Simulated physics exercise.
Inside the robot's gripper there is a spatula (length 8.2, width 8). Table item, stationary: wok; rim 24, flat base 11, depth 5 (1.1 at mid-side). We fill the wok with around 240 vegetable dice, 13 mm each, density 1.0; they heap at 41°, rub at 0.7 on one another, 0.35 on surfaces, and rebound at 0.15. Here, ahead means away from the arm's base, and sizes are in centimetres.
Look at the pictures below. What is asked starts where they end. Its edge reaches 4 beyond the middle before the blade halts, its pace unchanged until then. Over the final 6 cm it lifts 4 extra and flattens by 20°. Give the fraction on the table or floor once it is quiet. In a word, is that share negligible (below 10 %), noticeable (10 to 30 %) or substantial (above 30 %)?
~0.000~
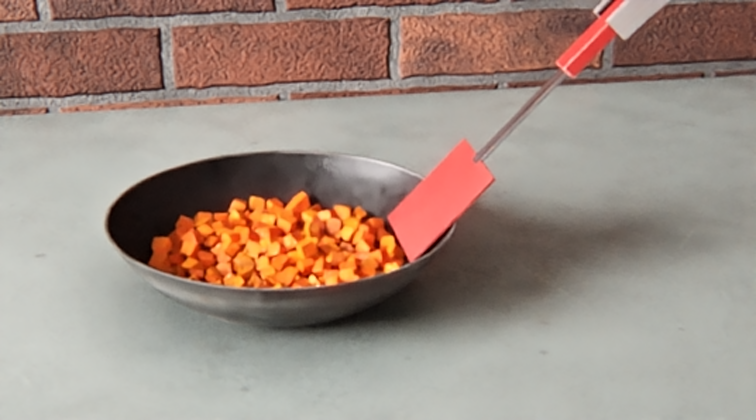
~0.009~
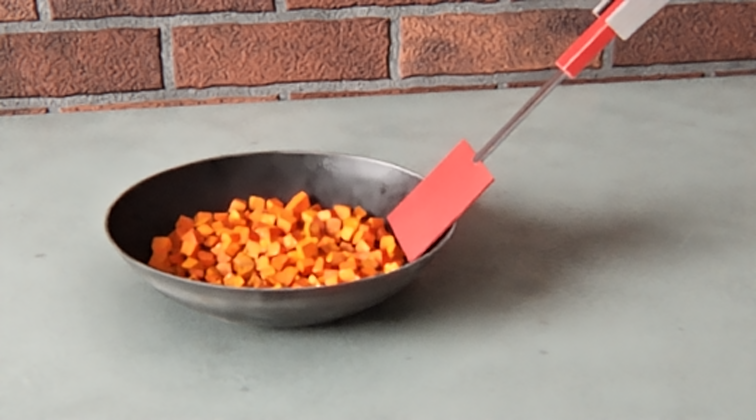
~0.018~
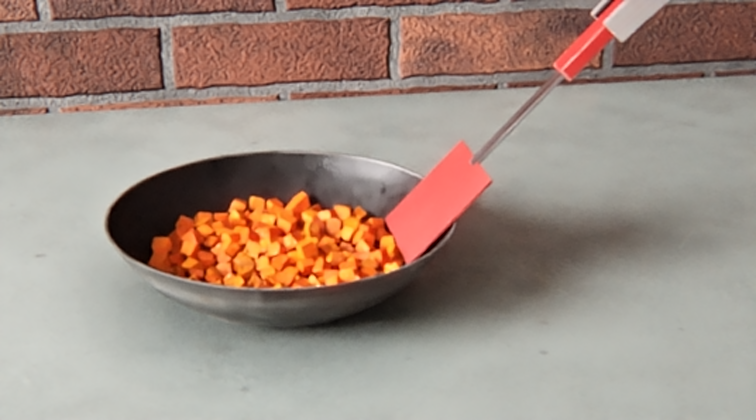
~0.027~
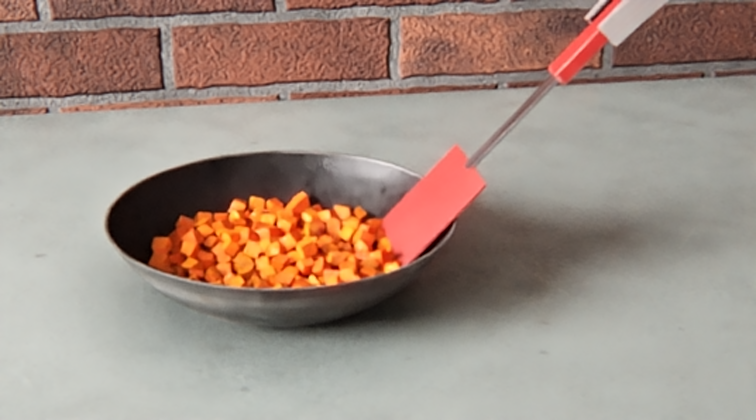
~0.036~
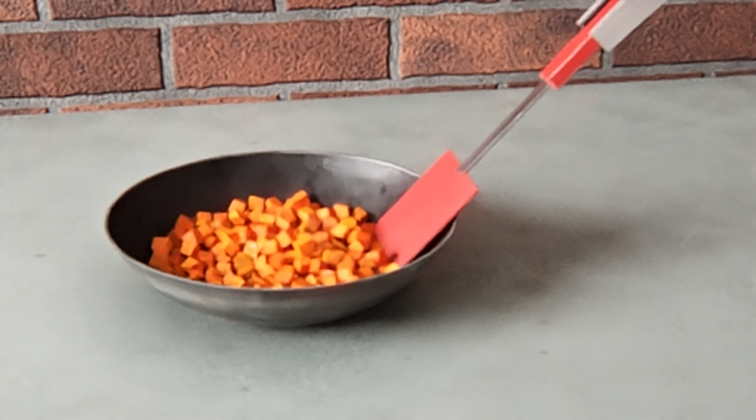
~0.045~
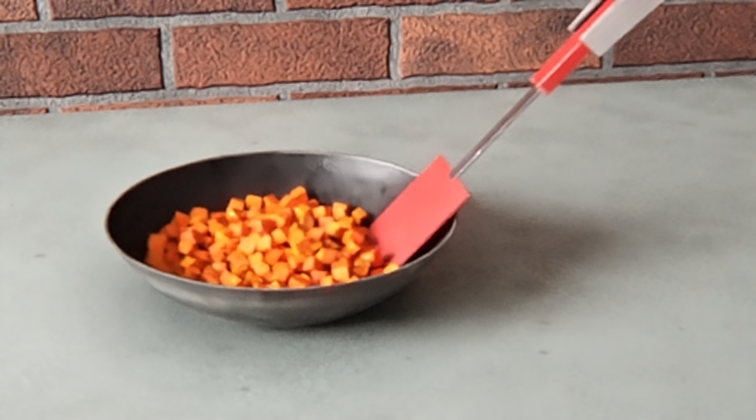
In a word, negligible.
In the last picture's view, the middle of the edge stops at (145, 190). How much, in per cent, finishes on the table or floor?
45 %, roughly.
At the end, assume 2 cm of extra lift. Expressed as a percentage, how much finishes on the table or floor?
About 15 %.
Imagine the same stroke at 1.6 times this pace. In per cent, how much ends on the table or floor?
20 %.
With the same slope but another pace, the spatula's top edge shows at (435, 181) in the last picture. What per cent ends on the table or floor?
30 %.
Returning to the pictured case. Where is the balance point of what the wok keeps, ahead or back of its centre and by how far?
5.0 cm ahead.
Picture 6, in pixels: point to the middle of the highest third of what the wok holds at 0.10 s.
Roughly pixel (193, 239).
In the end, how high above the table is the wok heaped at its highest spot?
Near 6.0 centimetres high.
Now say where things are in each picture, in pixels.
In the first frame, spatula top edge at (480, 158), sloping 46°; upper third of the load around (285, 247), from x 160 to 395, top at y 200; 240 in the wok.
In the second frame, spatula top edge at (479, 158), sloping 46°; upper third of the load around (285, 247), from x 160 to 395, top at y 200.
In the third frame, spatula top edge at (477, 160), sloping 46°; upper third of the load around (285, 247), from x 160 to 395, top at y 200.
In the fourth frame, spatula top edge at (471, 164), sloping 46°; upper third of the load around (285, 246), from x 160 to 395, top at y 200.
In the fifth frame, spatula top edge at (464, 169), sloping 46°; upper third of the load around (285, 247), from x 160 to 395, top at y 200.
In the sixth frame, spatula top edge at (455, 174), sloping 46°; upper third of the load around (279, 242), from x 155 to 395, top at y 195; 240 in the wok.
After 0.10 s, sloping 46°, highest piece 8 above the table; 239 in the wok, 1 on the blade or in flight.
After 0.15 s, sloping 37°, highest piece 11 above the table; 233 in the wok, 7 on the blade or in flight.
After 0.37 s, sloping 26°, highest piece 5 above the table; 225 in the wok, 15 on the table or floor.
After 1.42 s, sloping 26°, highest piece 5 above the table; 225 in the wok, 15 on the table or floor.
At rest, 225 in the wok, 15 on the table or floor. That is 6 % on the table or floor.
